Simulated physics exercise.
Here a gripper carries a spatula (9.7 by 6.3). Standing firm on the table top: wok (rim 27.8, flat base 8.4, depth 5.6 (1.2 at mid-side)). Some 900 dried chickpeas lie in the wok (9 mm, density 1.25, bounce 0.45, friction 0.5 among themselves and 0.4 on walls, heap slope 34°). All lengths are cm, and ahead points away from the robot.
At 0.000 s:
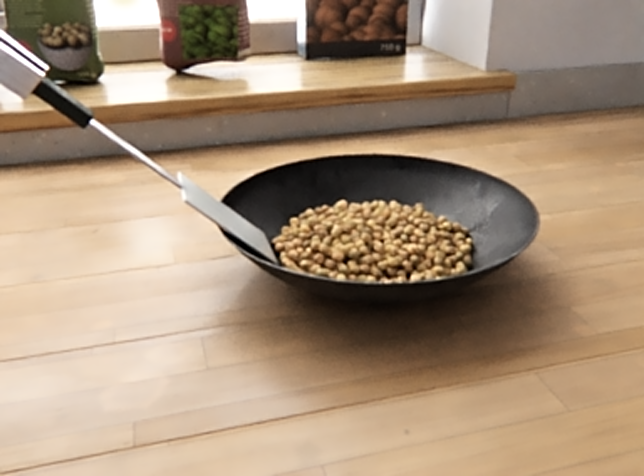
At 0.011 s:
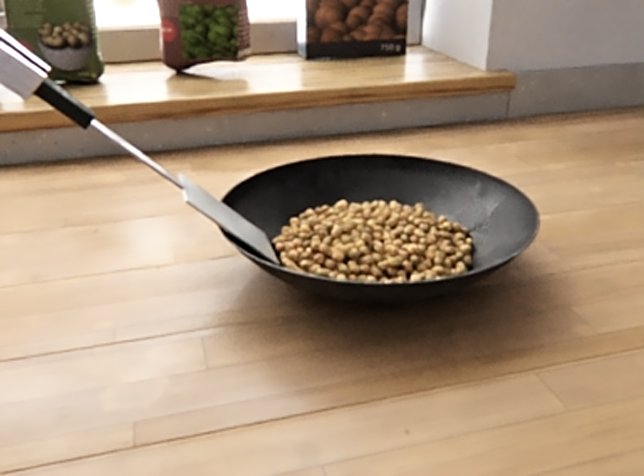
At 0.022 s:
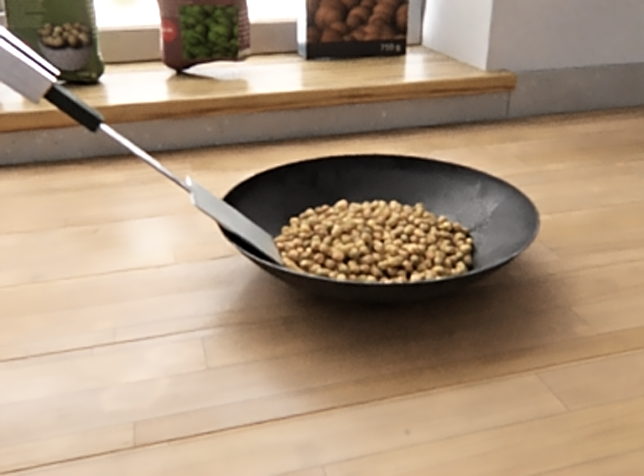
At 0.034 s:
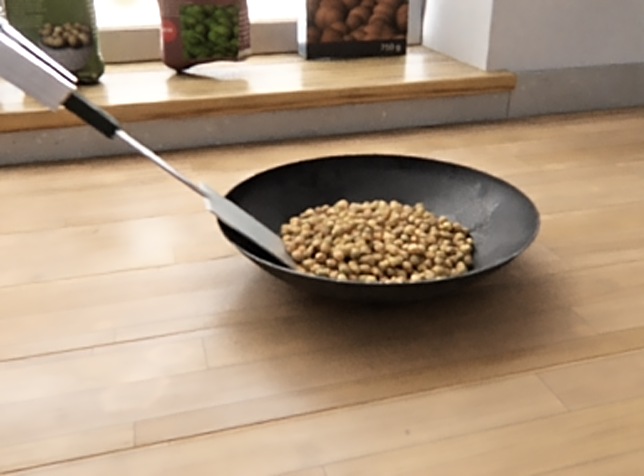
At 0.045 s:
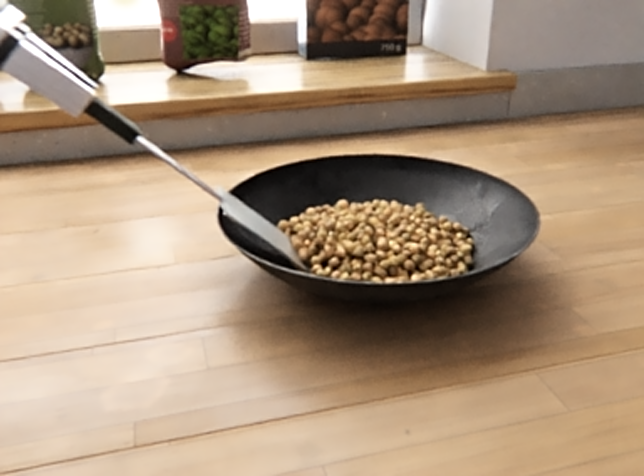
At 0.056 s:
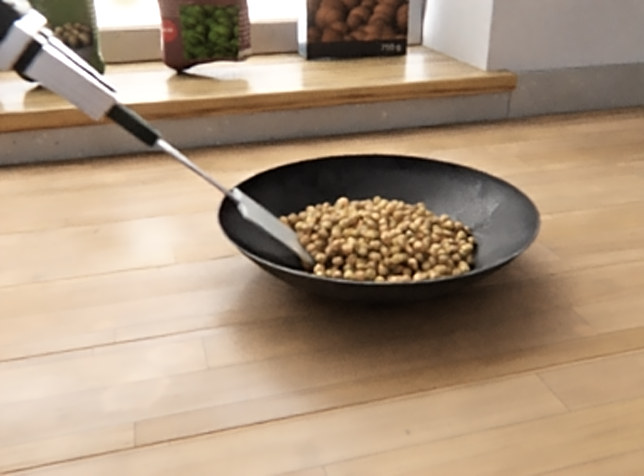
A spatula held by a robot gripper slid slowly a short way to the right inside a black wok on a wooden surface, pressing into the left side of a heap of chickpeas and nudging them slightly.
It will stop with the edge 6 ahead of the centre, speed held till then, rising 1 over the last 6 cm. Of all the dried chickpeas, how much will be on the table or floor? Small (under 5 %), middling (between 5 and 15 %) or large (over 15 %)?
A middling share, between 5 and 15 %, ends on the table or floor.
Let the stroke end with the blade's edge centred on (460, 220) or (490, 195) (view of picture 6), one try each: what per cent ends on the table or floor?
About 25 and 35 per cent.
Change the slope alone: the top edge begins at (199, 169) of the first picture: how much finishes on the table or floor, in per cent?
About 15 per cent.
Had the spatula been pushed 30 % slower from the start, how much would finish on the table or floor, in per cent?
It would be near 0 per cent.
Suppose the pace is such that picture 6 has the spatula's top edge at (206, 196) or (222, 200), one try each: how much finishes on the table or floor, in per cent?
Some 0 and 0 per cent.
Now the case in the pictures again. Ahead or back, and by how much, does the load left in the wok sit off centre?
Roughly 4.5 cm ahead.
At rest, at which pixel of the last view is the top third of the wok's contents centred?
Near (466, 213).
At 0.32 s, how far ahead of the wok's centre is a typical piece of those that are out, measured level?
About 18 cm.
By 0.08 s, sloping 44°, highest piece 6 above the table; 900 in the wok.
By 0.11 s, sloping 44°, highest piece 9 above the table; 898 in the wok, 2 on the blade or in flight.
By 0.32 s, sloping 44°, highest piece 7 above the table; 830 in the wok, 32 on the table or floor, 38 on the blade or in flight.
By 1.37 s, sloping 44°, highest piece 6 above the table; 828 in the wok, 72 on the table or floor.
Final count, 828 in the wok, 72 on the table or floor. That is 8 % on the table or floor.
